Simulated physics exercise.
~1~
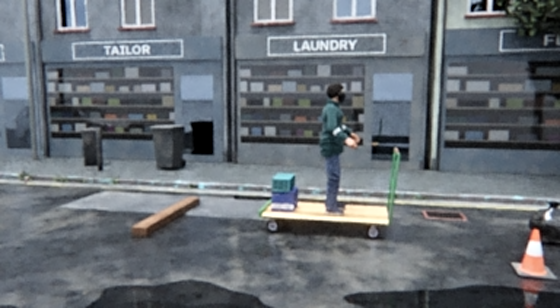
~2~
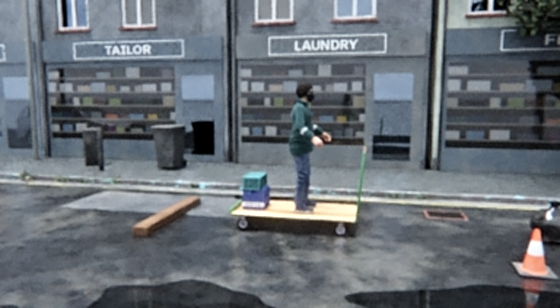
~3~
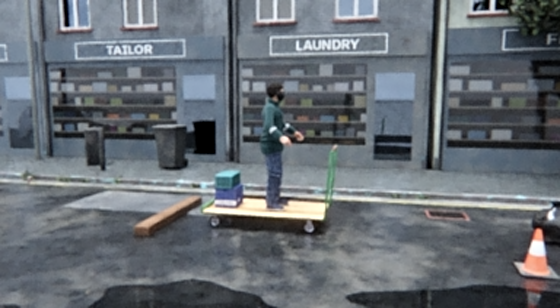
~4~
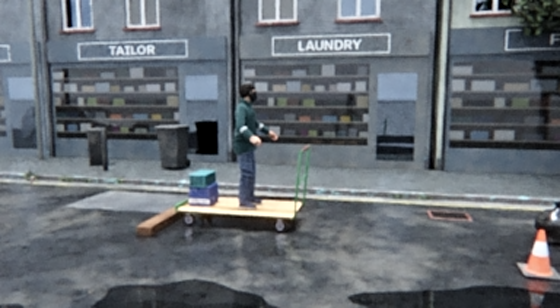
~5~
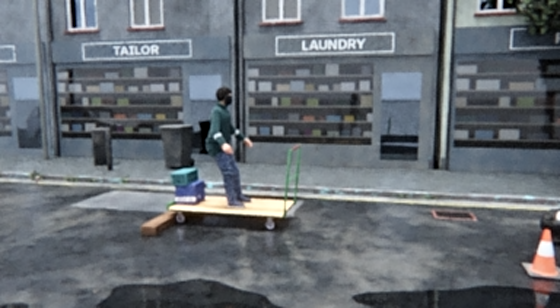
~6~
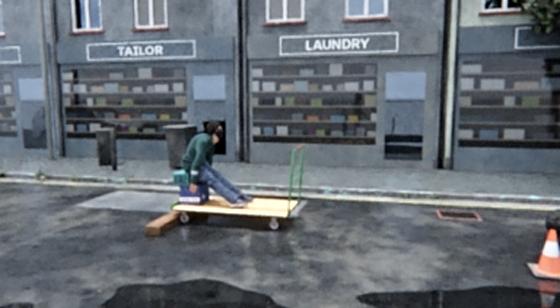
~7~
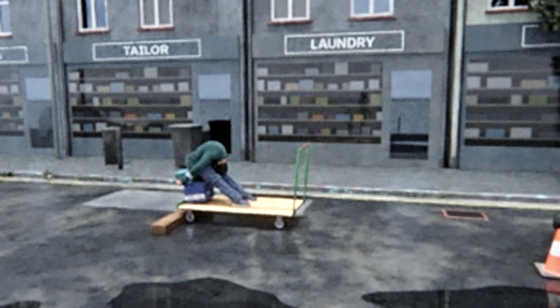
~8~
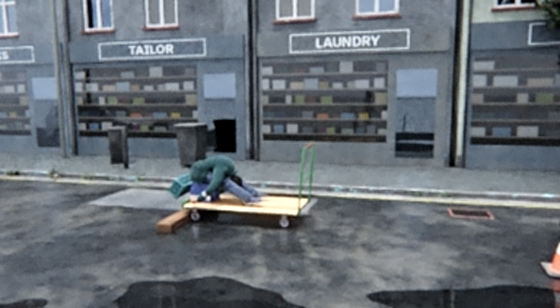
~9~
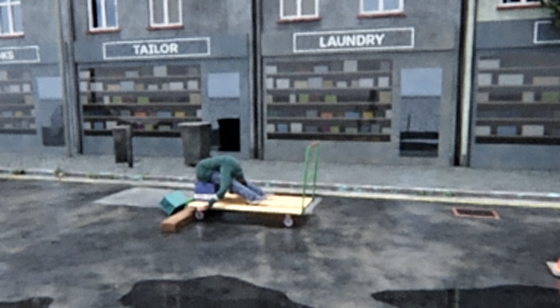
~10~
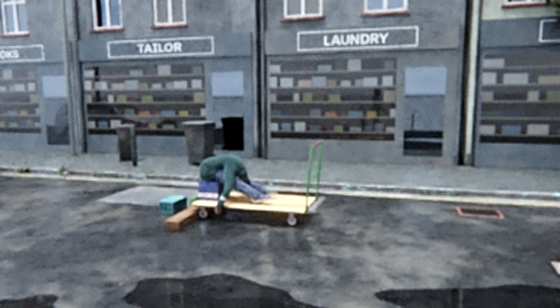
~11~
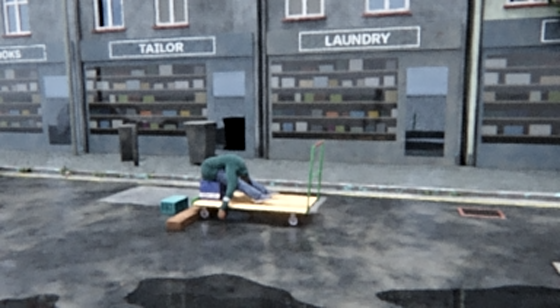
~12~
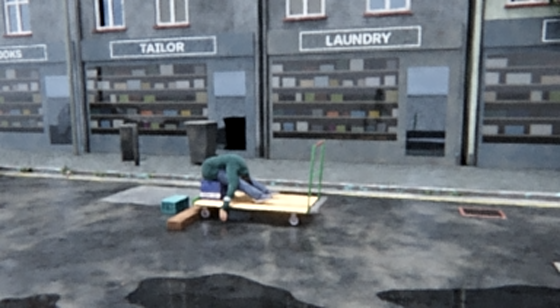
On a wet street, a cart hits a beam, its rider folds, and a teal crate tumbles off.
